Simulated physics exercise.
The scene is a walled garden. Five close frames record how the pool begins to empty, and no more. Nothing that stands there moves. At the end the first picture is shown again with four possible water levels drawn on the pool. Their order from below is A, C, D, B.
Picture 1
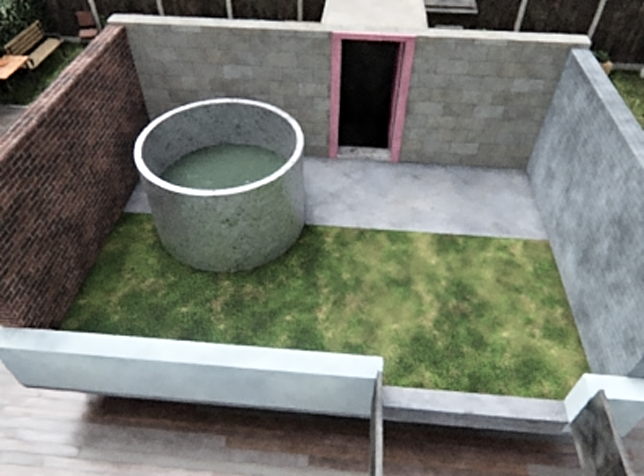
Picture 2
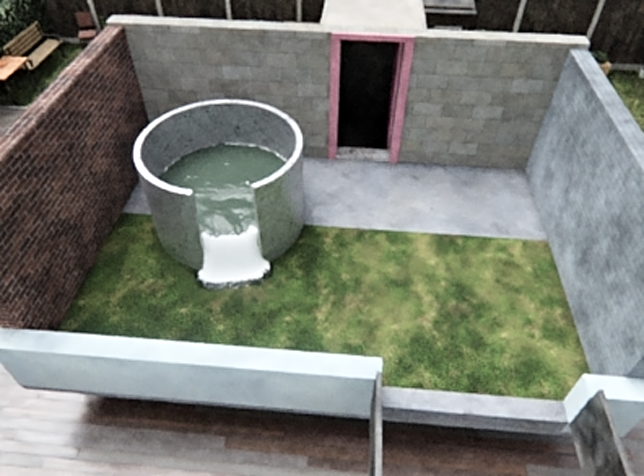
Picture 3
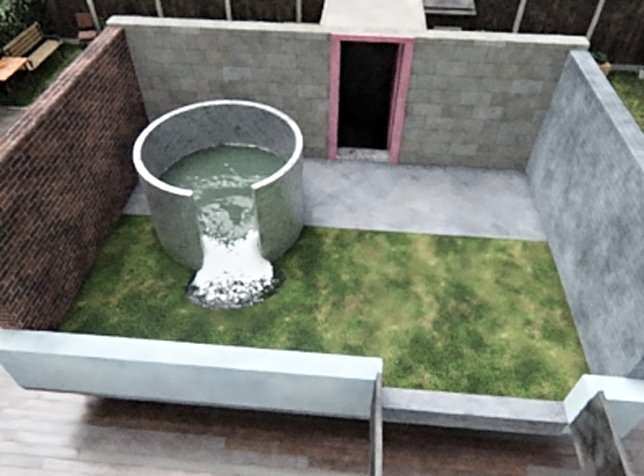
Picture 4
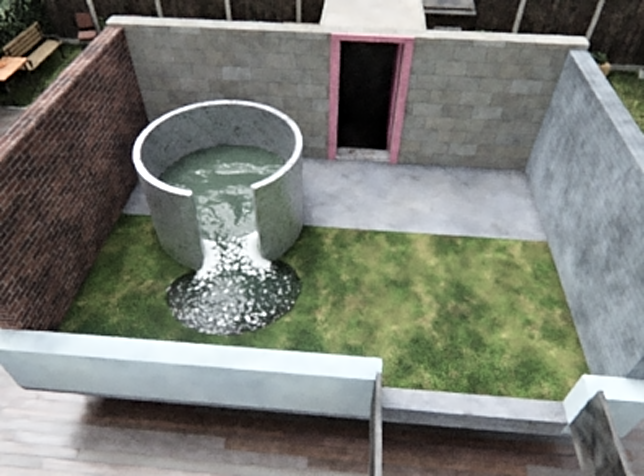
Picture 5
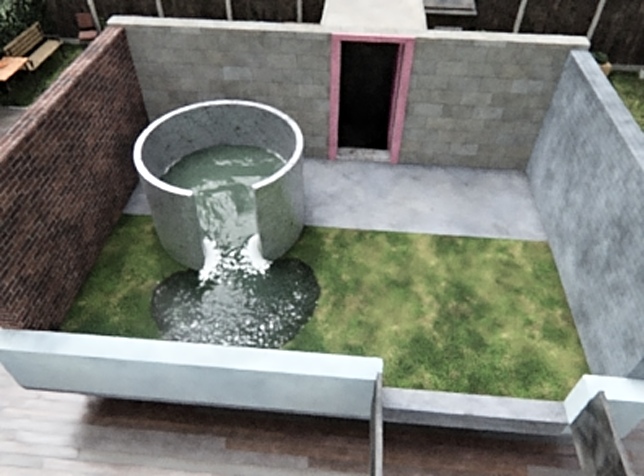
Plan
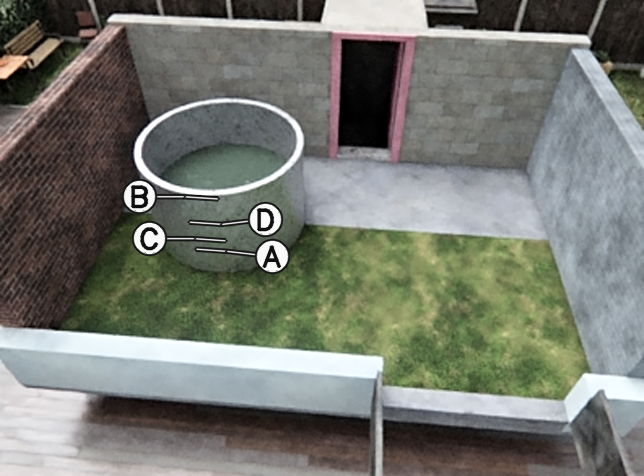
At first, a round concrete pool of still water stands on the left of a walled garden with a pink doorway. An opening appears in the pool's front side and water pours through it onto the grass. The foaming water then spreads into a widening, dark puddle toward the low front wall.
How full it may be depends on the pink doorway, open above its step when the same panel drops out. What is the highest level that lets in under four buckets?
Choose D.
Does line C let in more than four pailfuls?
No, that is safe.
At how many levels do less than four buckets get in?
Three.
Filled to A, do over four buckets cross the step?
No, that is safe.
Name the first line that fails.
B it is.
In white, A at (211, 250); B at (200, 197); C at (209, 239); D at (206, 223); from the bottom up A, C, D, B.
With A, nothing gets over.
With B, about 10 bucketfuls get in.
With C, nothing gets over.
With D, a splash gets over, under a bucket.
